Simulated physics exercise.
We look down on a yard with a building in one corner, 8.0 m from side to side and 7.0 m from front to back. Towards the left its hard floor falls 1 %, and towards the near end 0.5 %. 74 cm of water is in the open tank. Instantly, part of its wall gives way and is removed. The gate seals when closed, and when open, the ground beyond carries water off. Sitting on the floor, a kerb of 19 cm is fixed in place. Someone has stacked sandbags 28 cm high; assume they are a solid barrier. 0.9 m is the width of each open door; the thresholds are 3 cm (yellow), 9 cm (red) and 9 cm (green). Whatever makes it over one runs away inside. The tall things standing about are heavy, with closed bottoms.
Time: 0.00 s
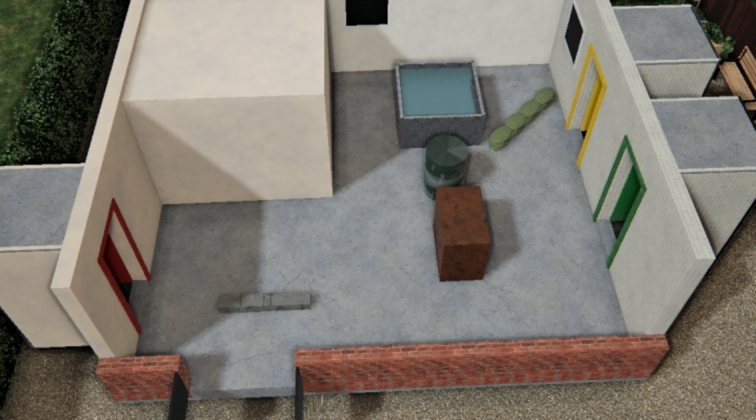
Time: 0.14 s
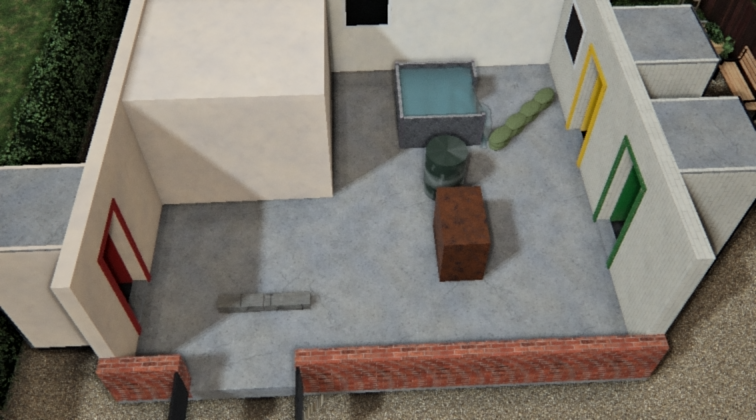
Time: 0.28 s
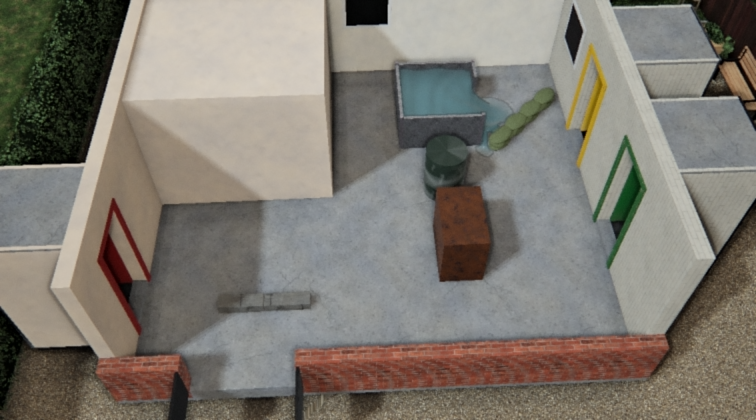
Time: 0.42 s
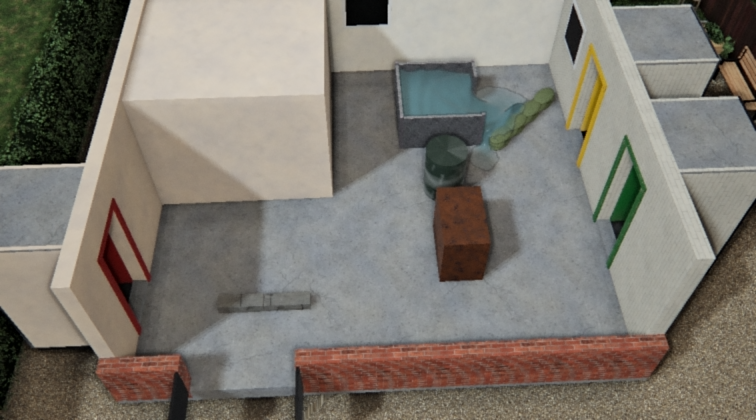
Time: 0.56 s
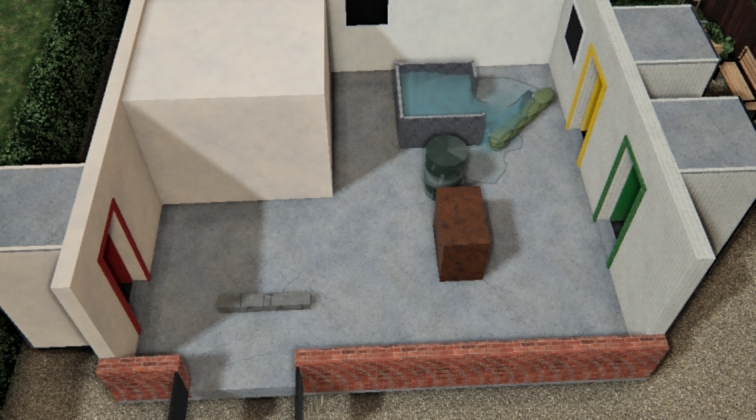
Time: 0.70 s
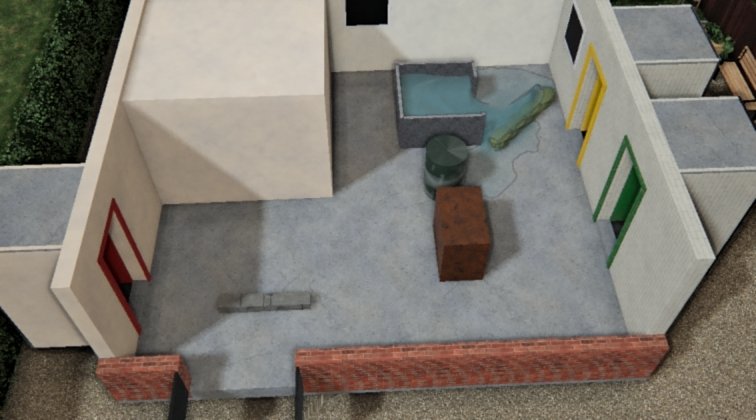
Walled yard seen from above, water pouring from the right side of an open tank and spreading around green sandbags.
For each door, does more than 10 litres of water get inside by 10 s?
Yellow door: Yes; red door: No; green door: No.
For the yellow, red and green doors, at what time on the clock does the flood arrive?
Front arrives - yellow 1.1 s; red 9.5 s; green 2.2 s.
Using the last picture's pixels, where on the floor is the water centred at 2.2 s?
At roughly (483, 110).
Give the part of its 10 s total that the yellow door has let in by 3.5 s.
About 100 per cent.
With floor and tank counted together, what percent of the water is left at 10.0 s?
I'd say close to 96 percent is still there.
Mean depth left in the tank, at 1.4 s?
Around 38 cm on average.
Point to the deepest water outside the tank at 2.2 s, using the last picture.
Near (531, 70).
After 1.4 s water covers 15 % of the floor and is deepest (48 cm) near (541, 75); yellow door 5 cm at the sill, 4 L in, red door not reached, green door not reached.
After 2.2 s water covers 25 % of the floor and is deepest (38 cm) near (531, 70); yellow door 7 cm at the sill, 35 L in, red door not reached, green door not reached.
After 3.5 s water covers 35 % of the floor and is deepest (30 cm) near (334, 72); yellow door 2 cm at the sill, 51 L in, red door not reached, green door 2 cm at the sill, 0 L in.
After 6.0 s water covers 45 % of the floor and is deepest (20 cm) near (334, 72); yellow door 1 cm at the sill, 51 L in, red door not reached, green door 1 cm at the sill, 0 L in.
After 10.0 s water covers 75 % of the floor and is deepest (11 cm) near (334, 83); yellow door 1 cm at the sill, 51 L in, red door 1 cm at the sill, 0 L in, green door 2 cm at the sill, 0 L in.
